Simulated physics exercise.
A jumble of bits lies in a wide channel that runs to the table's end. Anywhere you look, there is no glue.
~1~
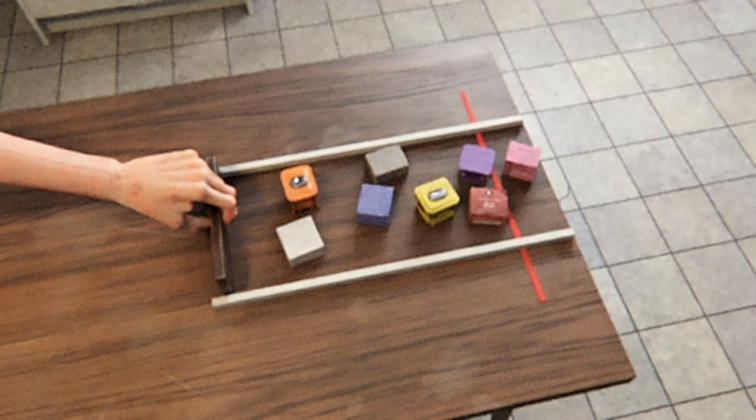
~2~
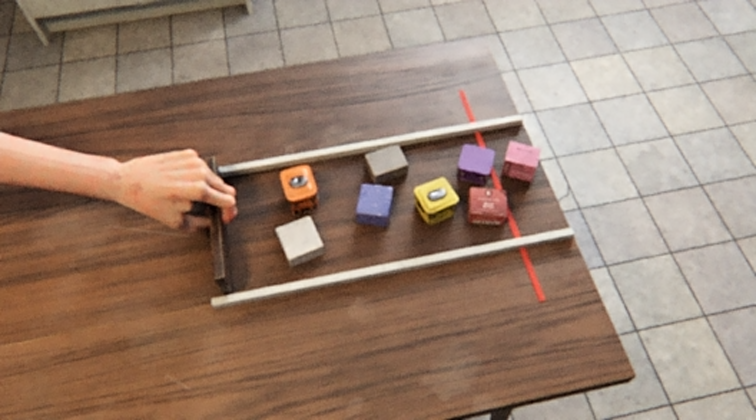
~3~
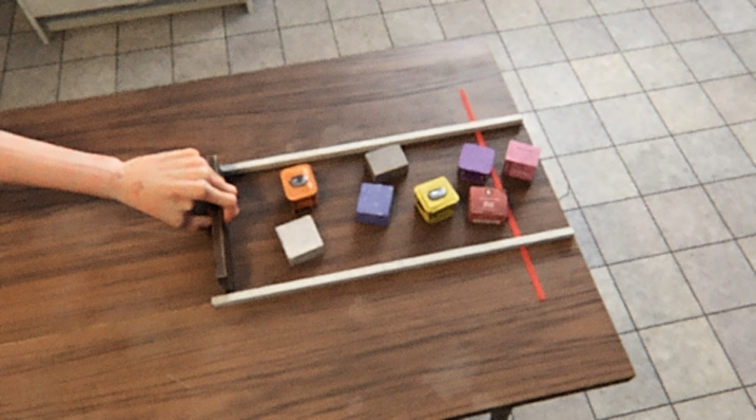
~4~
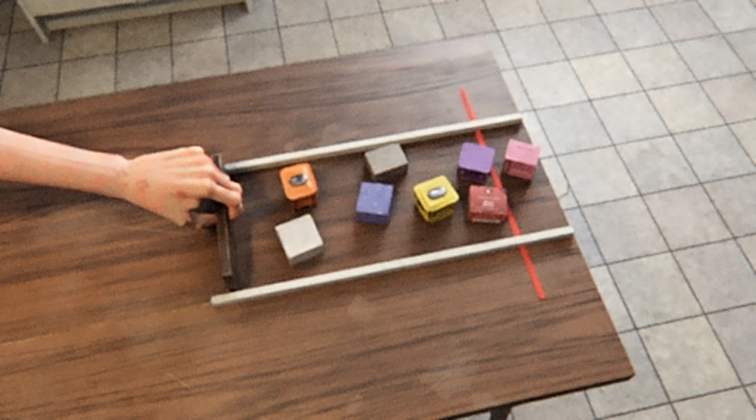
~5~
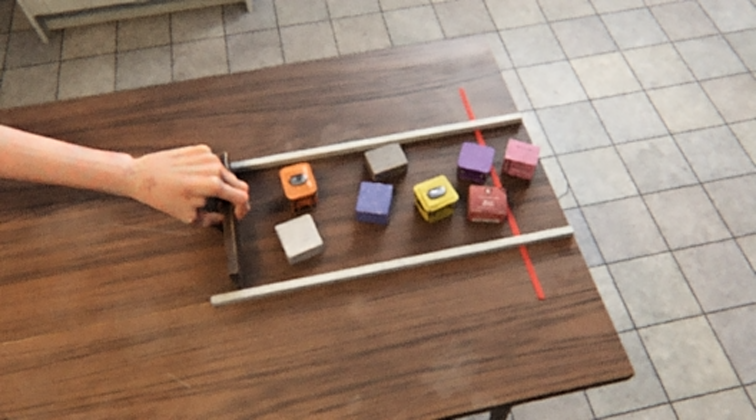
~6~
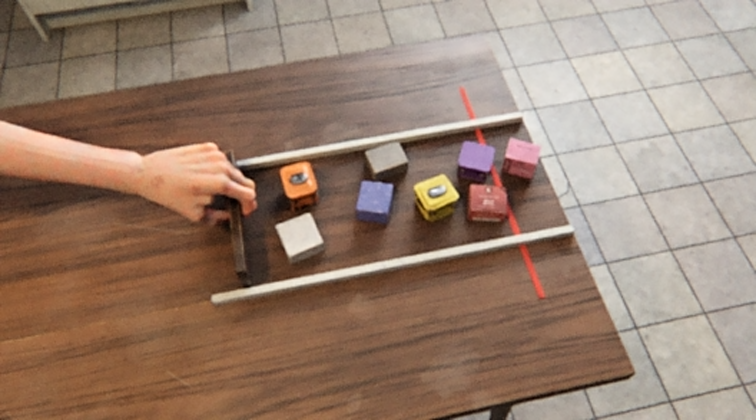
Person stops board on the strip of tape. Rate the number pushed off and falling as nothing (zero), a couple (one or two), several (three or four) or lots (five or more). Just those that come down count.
It is several.
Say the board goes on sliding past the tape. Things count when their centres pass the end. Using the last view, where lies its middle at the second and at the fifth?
It sits near (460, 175), and then near (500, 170).
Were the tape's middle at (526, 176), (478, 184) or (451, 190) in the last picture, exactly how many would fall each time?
Taken one after another, the numbers are 6, 3 and 1.
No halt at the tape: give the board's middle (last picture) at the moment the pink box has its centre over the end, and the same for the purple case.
Pink box: (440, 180); purple case: (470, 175).
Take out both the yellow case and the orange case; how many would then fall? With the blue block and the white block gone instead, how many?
The answer is 1 and then 1.
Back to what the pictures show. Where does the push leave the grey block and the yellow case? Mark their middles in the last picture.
In the last picture the grey block sits at (529, 135) while the yellow case sits at (559, 194).
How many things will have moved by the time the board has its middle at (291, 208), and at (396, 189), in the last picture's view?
By the first moment it's 2, by the second it's 6.
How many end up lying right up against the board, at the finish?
It touches 2.
A little later, none off yet; pink box at rest near (521, 159); purple case at rest near (475, 162); red box at rest near (487, 204).
Next, none off yet; pink box at rest near (521, 159); purple case at rest near (475, 162); red box shifted about its own width near (515, 203).
Later still, one off so far; pink box on its side near (562, 183); purple case shifted well along near (530, 149); red box shifted well along near (566, 205).
When it is over, the number that fall off is three or four; down, red box, purple case and pink box.
